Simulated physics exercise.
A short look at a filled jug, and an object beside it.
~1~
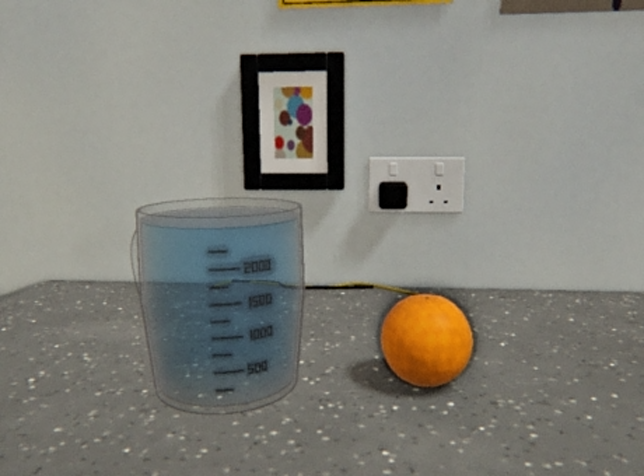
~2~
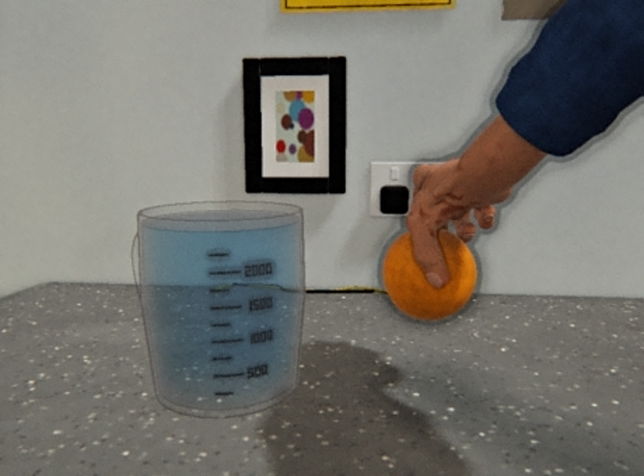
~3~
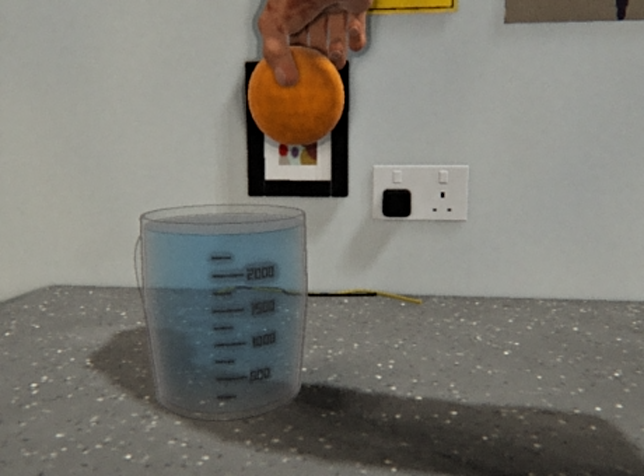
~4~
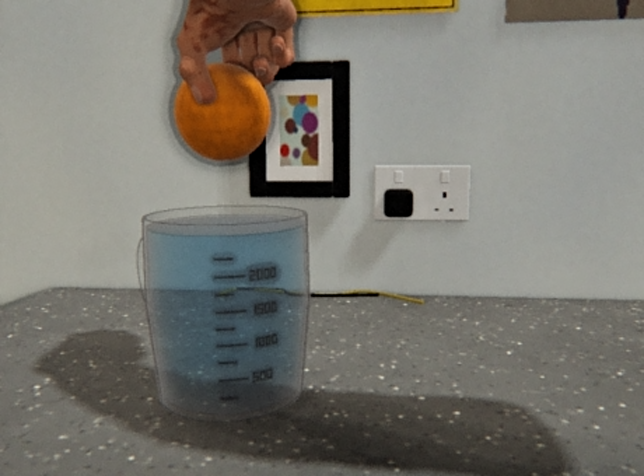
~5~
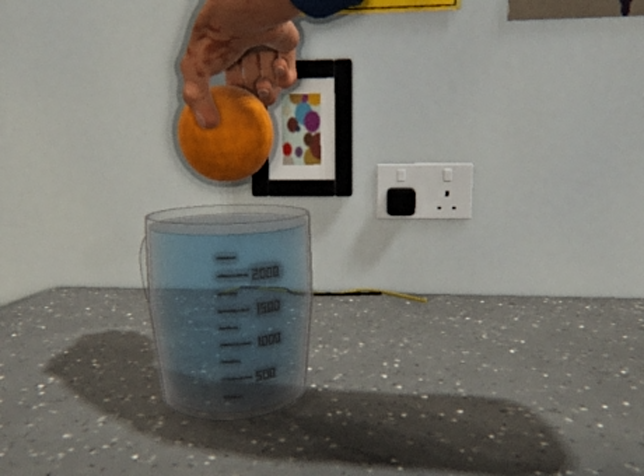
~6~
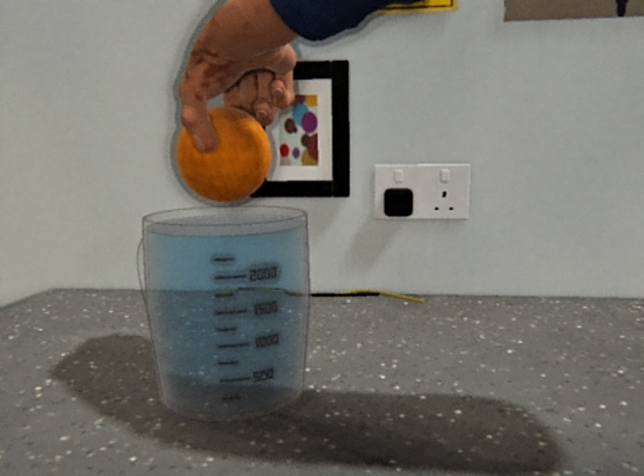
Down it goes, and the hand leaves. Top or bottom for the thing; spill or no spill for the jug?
It floats, and the jug runs over.
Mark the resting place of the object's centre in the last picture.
Around (228, 240).
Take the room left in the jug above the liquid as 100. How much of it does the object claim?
Roughly 180 per cent.
Shortly, the orange enters the water; the jug is full to the brim.
Then, the orange comes up again; the jug is full to the brim; the top is wet.
At the finish, the orange bobs at the top; the jug is full to the brim; the top is wet.
